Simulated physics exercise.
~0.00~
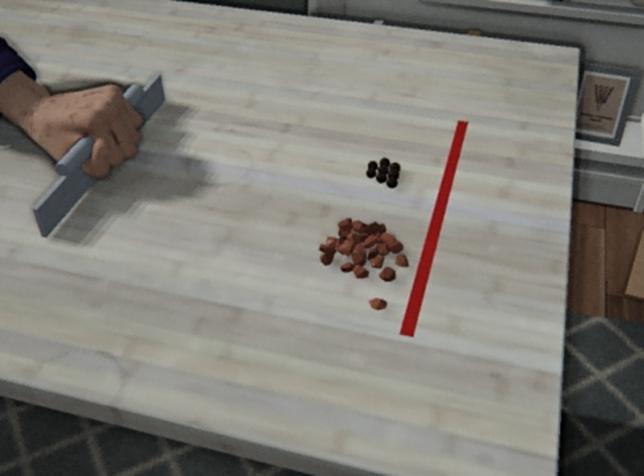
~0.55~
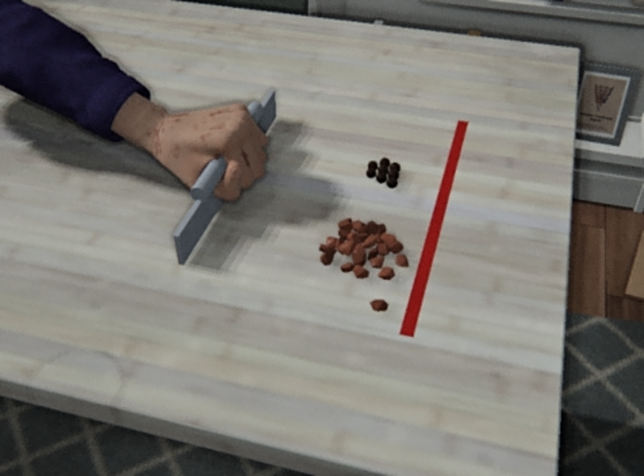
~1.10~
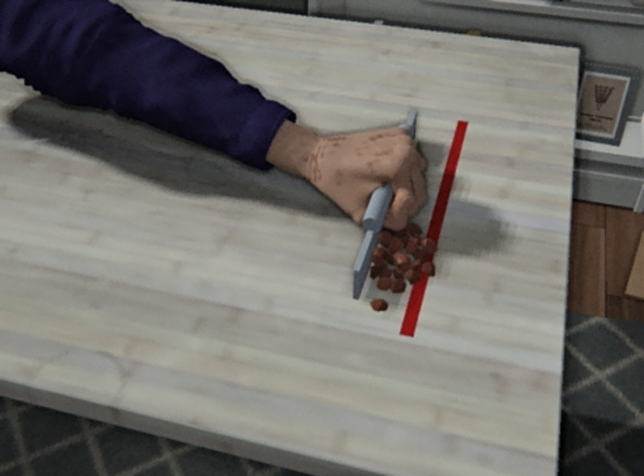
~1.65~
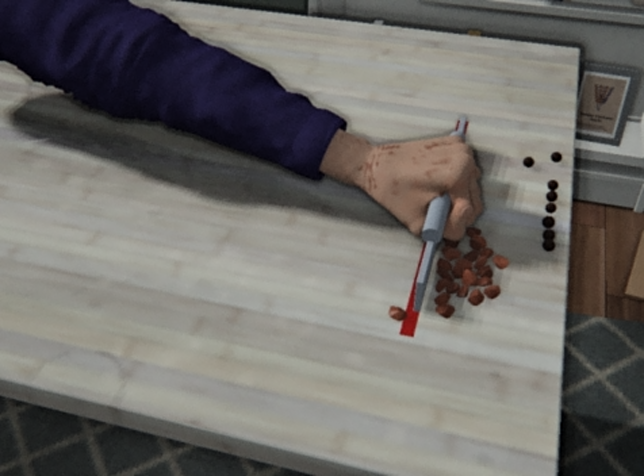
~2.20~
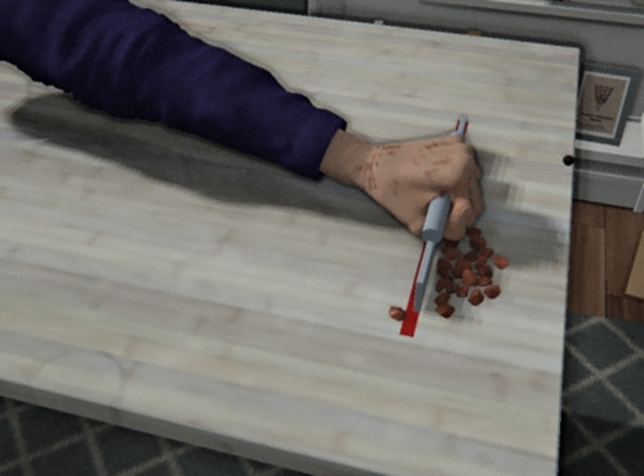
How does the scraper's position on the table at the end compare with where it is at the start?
At the start the scraper is over at the left side of the table, well away from the two lots, and by the end it rests on the red tape line near the right end.
